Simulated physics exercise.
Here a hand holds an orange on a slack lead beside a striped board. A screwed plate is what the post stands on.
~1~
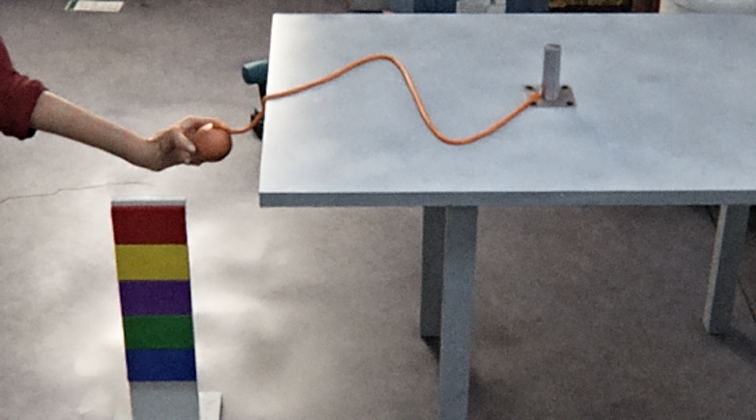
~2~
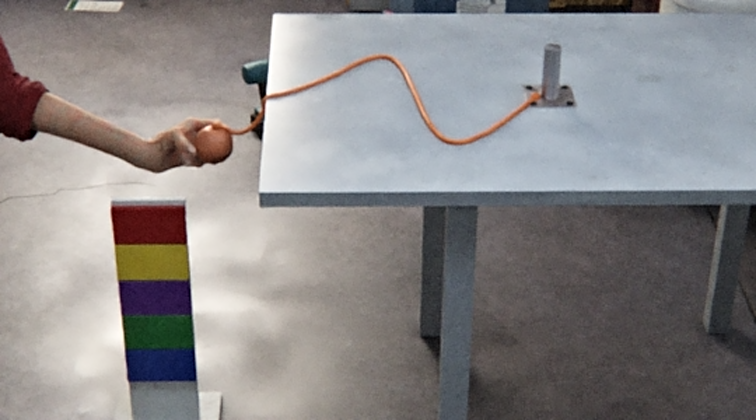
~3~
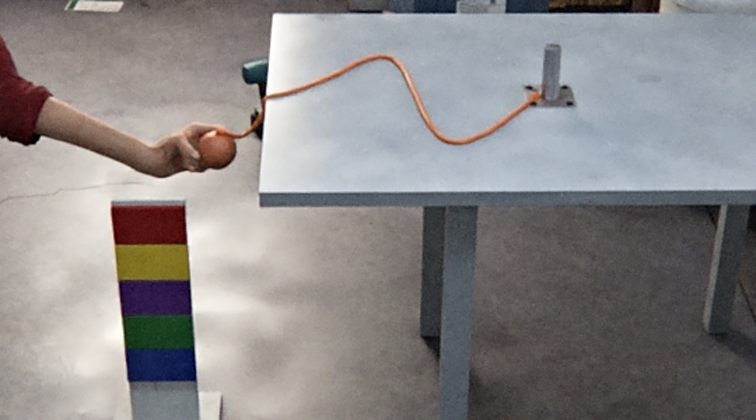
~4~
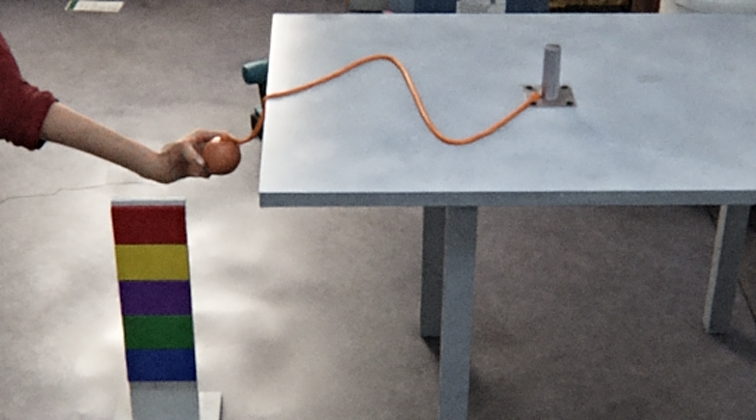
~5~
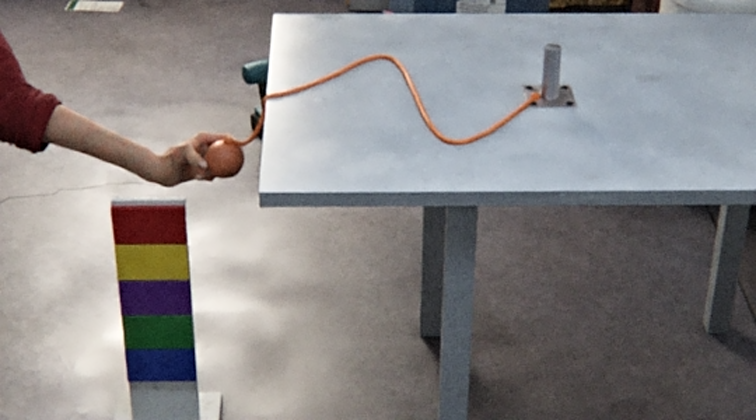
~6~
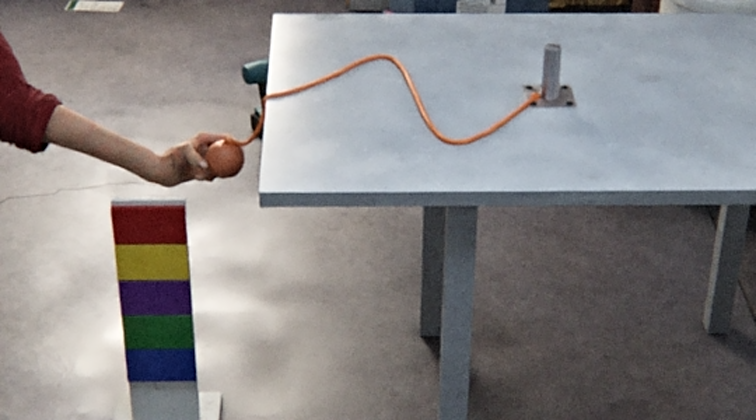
In this clip, a hand holds an orange ball attached to a slack orange cord beside a striped board, moving it slightly down and to the right, while the cord lies curved across a table to an upright post.
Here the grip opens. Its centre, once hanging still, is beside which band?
Beside the blue band.
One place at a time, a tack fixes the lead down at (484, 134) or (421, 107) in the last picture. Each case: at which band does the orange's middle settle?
First try green, second try purple.
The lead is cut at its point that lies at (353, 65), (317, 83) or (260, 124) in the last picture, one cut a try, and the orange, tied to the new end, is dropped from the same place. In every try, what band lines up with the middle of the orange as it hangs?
In that order: Red; yellow; green.
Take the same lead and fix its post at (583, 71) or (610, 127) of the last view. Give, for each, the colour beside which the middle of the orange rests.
The first case gives green, the second gives green.
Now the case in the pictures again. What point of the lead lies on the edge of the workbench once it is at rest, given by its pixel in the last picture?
Location: About (410, 83).
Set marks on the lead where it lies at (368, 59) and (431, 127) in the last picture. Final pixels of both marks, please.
Point one to (269, 190), point two to (362, 104).
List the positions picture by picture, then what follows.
The first picture shows orange (213, 143); red (149, 227); yellow (152, 263); purple (155, 298); green (158, 333); blue (161, 366).
The second picture shows orange (214, 145); lead through (511, 116) (439, 136) (413, 89) (367, 60) (296, 90).
The third picture shows orange (217, 151).
The fourth picture shows orange (222, 157); lead through (511, 116) (439, 136) (413, 89) (367, 60) (296, 90).
The fifth picture shows orange (225, 160).
The sixth picture shows orange (225, 160); lead through (511, 116) (439, 136) (413, 89) (367, 60) (296, 90).
Soon after, orange near (251, 356); level with blue.
Then, orange near (289, 377); level with blue.
At rest, orange near (275, 373); level with blue. The blue one.
